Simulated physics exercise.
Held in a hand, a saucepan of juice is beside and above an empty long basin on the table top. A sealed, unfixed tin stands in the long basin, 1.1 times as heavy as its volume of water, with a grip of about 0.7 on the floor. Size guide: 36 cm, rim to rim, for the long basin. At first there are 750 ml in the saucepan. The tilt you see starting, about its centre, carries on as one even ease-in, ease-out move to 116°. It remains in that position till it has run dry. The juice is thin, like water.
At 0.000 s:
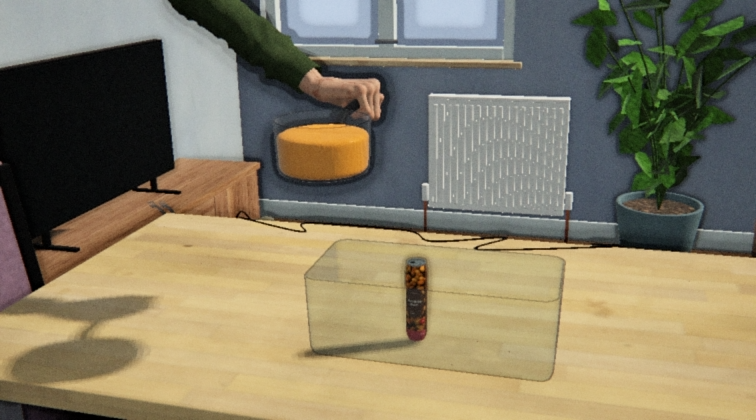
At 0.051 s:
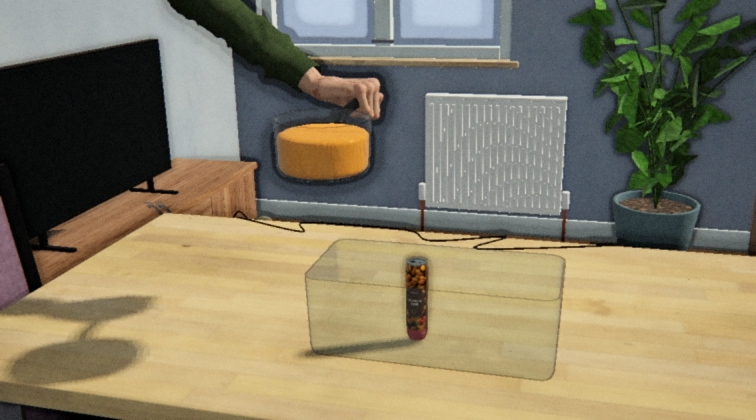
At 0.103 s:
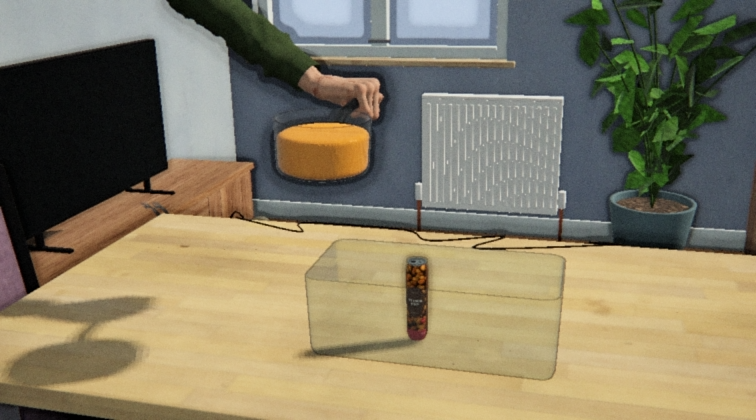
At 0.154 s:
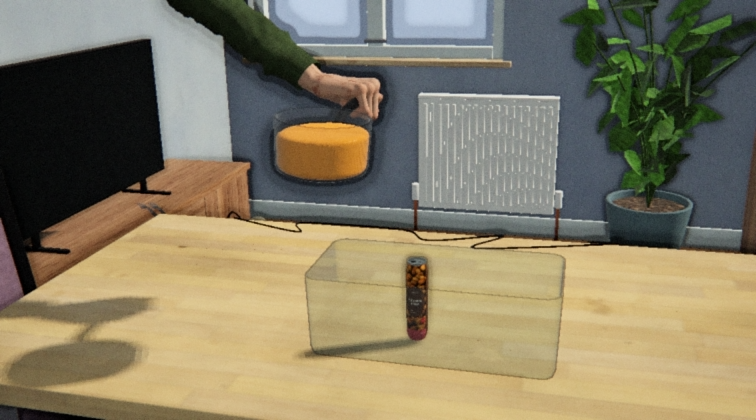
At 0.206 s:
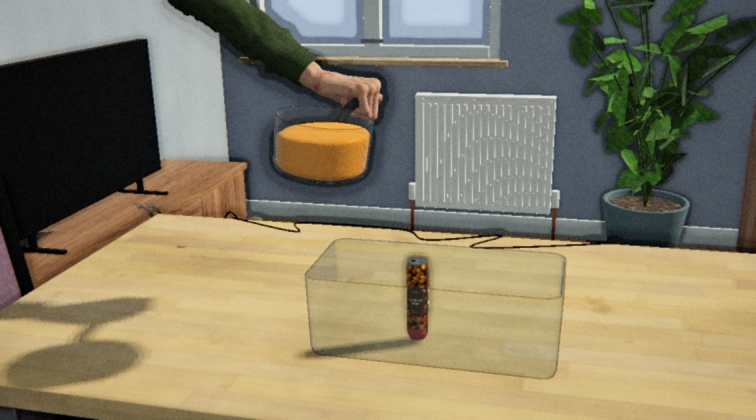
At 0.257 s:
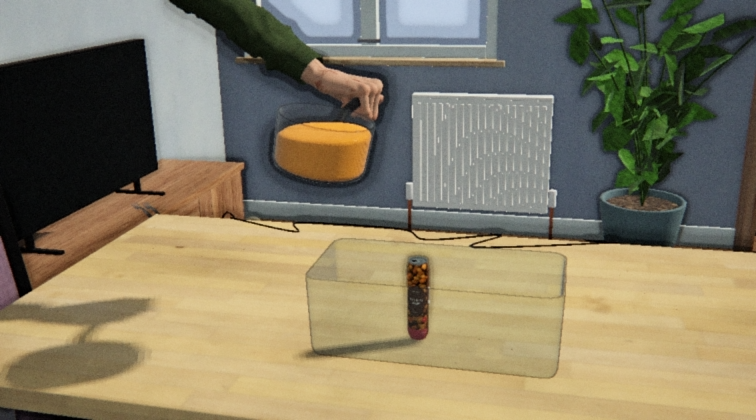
In a room with a grey-blue wall, a window, a white radiator, a leafy potted plant and a black television, a pale wooden table is seen from slightly above. A hand in a green sleeve holds a clear saucepan of orange juice, left of and above a see-through yellowish basin with a dark, patterned tin at it. The saucepan tilts slightly rightward while the view drifts subtly.
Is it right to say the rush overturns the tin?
It stays on its base.
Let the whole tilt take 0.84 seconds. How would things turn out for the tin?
Result: Tin still standing.
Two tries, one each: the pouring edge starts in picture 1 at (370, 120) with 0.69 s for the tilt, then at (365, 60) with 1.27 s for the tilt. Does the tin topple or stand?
Trial 1 - tin tips; trial 2 - tin stays standing.
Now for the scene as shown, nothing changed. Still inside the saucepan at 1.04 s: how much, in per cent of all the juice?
8 %.
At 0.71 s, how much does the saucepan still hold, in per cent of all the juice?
Remaining: Near 60 % of the total.
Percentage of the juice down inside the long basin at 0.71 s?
At that time the basin holds about 6 per cent of the liquid.
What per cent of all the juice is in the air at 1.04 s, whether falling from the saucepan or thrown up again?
It comes to some 14 percent of the total.
By 0.71 s the tilt is 69° and 61 per cent is still to pour; the tin stands where it began.
By 1.04 s the tilt is 107° and 8 per cent is still to pour; the tin stands where it began.
By 1.39 s the tilt is 116° and 0 per cent is still to pour; the tin stands where it began.
By 1.77 s the tilt is 116° and 0 per cent is still to pour; the tin stands where it began.
At rest the tin stands where it began.
